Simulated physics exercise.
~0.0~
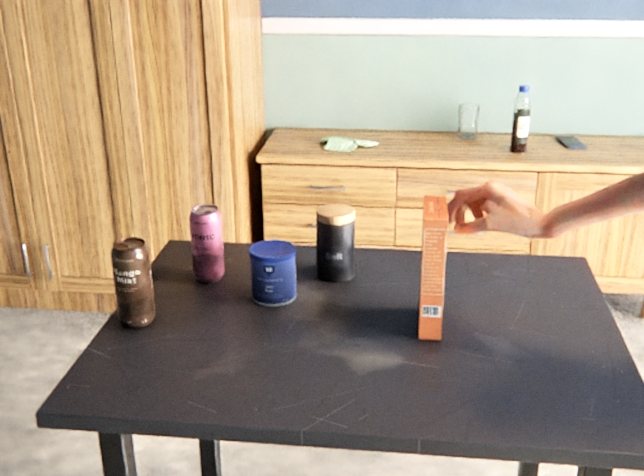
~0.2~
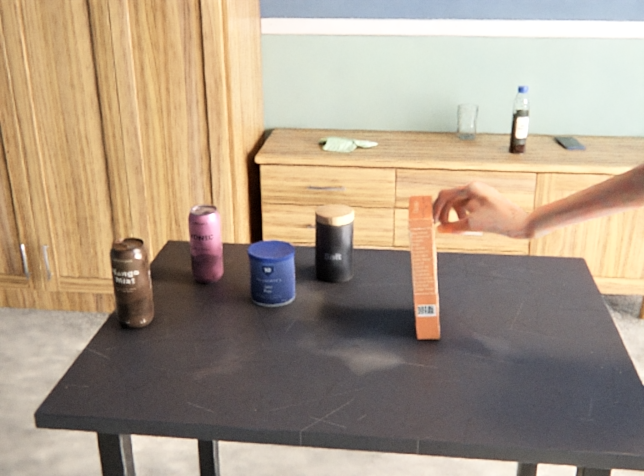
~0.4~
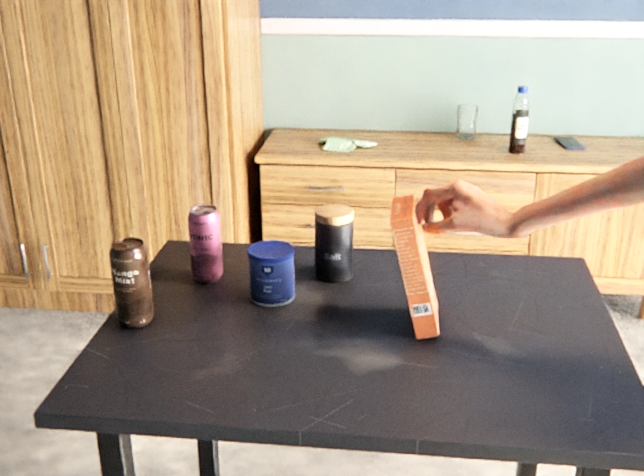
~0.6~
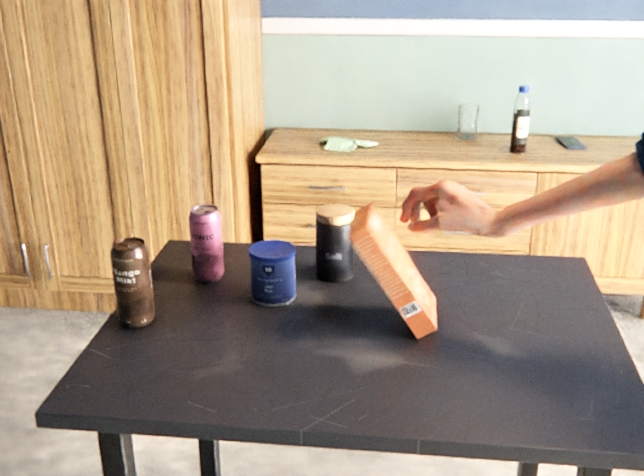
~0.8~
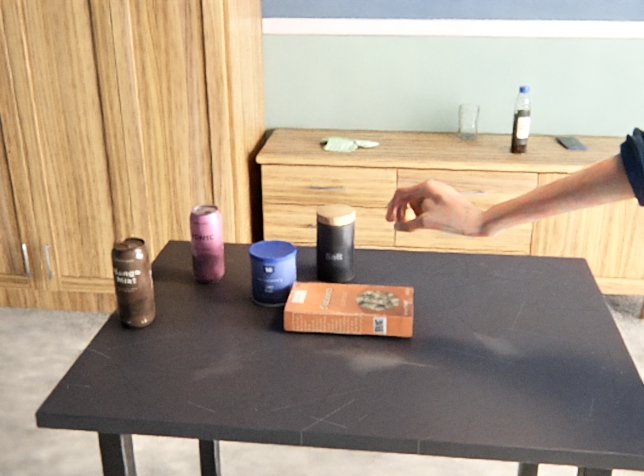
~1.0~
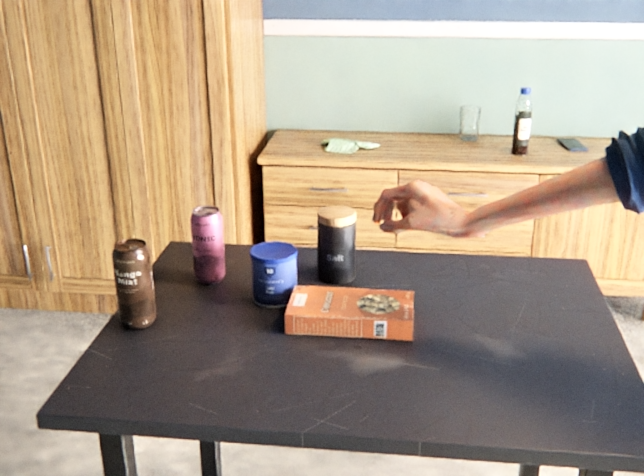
A hand pushes an upright orange packet left until it topples onto the dark table.
